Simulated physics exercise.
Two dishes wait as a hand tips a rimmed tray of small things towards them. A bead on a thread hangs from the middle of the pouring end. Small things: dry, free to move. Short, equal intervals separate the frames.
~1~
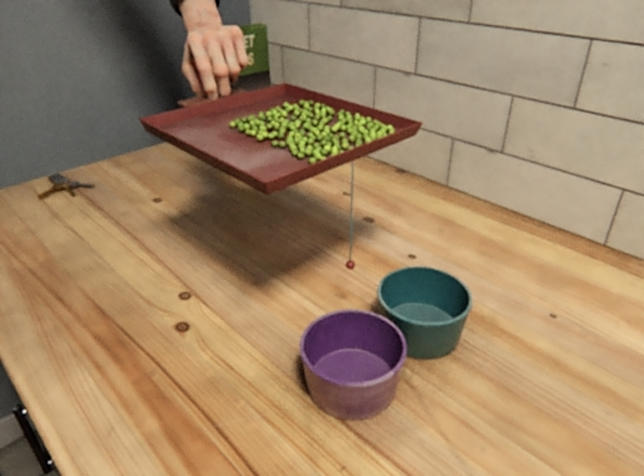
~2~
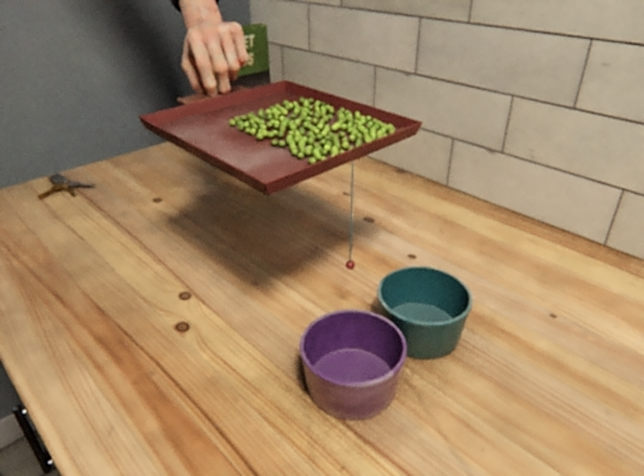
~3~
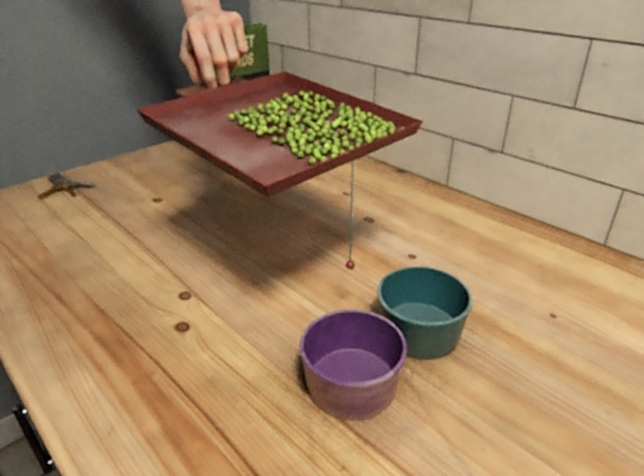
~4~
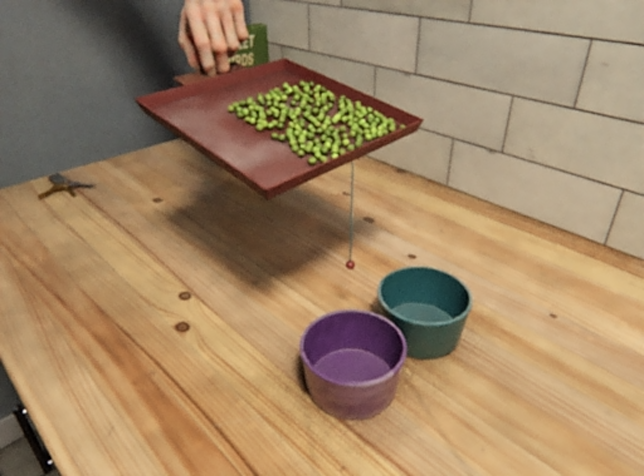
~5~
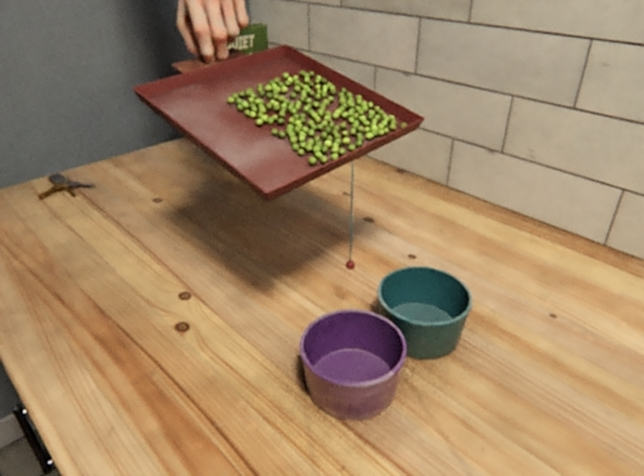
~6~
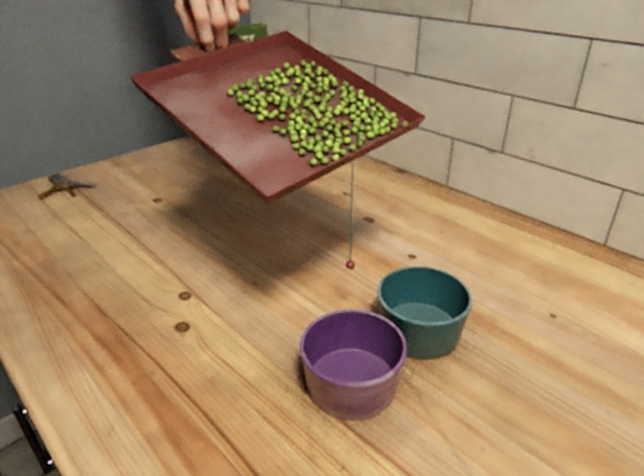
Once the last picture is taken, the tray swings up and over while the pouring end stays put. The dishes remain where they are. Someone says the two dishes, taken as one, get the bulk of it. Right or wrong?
Wrong, they get less than half.
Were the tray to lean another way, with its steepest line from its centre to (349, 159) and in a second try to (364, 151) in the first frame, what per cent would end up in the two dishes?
For the first aim it is 60 in a hundred, for the second 20 in a hundred.
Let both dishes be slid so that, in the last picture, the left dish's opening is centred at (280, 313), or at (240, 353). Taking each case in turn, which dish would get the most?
The first try: The left-side dish. The second: The right-side dish.
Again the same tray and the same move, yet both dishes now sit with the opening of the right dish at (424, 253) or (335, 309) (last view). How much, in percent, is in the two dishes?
In order, 40 % and 60 %.
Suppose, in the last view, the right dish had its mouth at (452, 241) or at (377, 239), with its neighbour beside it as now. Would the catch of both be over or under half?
Earlier try a minority share, later try a minority share.
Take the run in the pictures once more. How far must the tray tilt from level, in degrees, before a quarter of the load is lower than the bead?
Around 100°, give or take.
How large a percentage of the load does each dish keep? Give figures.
20 per cent goes to the left dish and 20 per cent to the right dish.
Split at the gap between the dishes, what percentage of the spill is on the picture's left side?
Close to 90 in a hundred.
Just after the last frame, tray tipped steeply; almost all on the tray; just a few outside both; just a few in the air.
A moment on, tray tipped right over; roughly two thirds on the tray; just a few in the left dish; just a few in the right dish; just a few outside both; roughly a third in the air.
Further on, tray tipped past a quarter turn; roughly a quarter in the left dish; roughly a quarter in the right dish; roughly two thirds outside both.
When it is over, tray tipped past a quarter turn; roughly a quarter in the left dish; roughly a quarter in the right dish; roughly two thirds outside both.
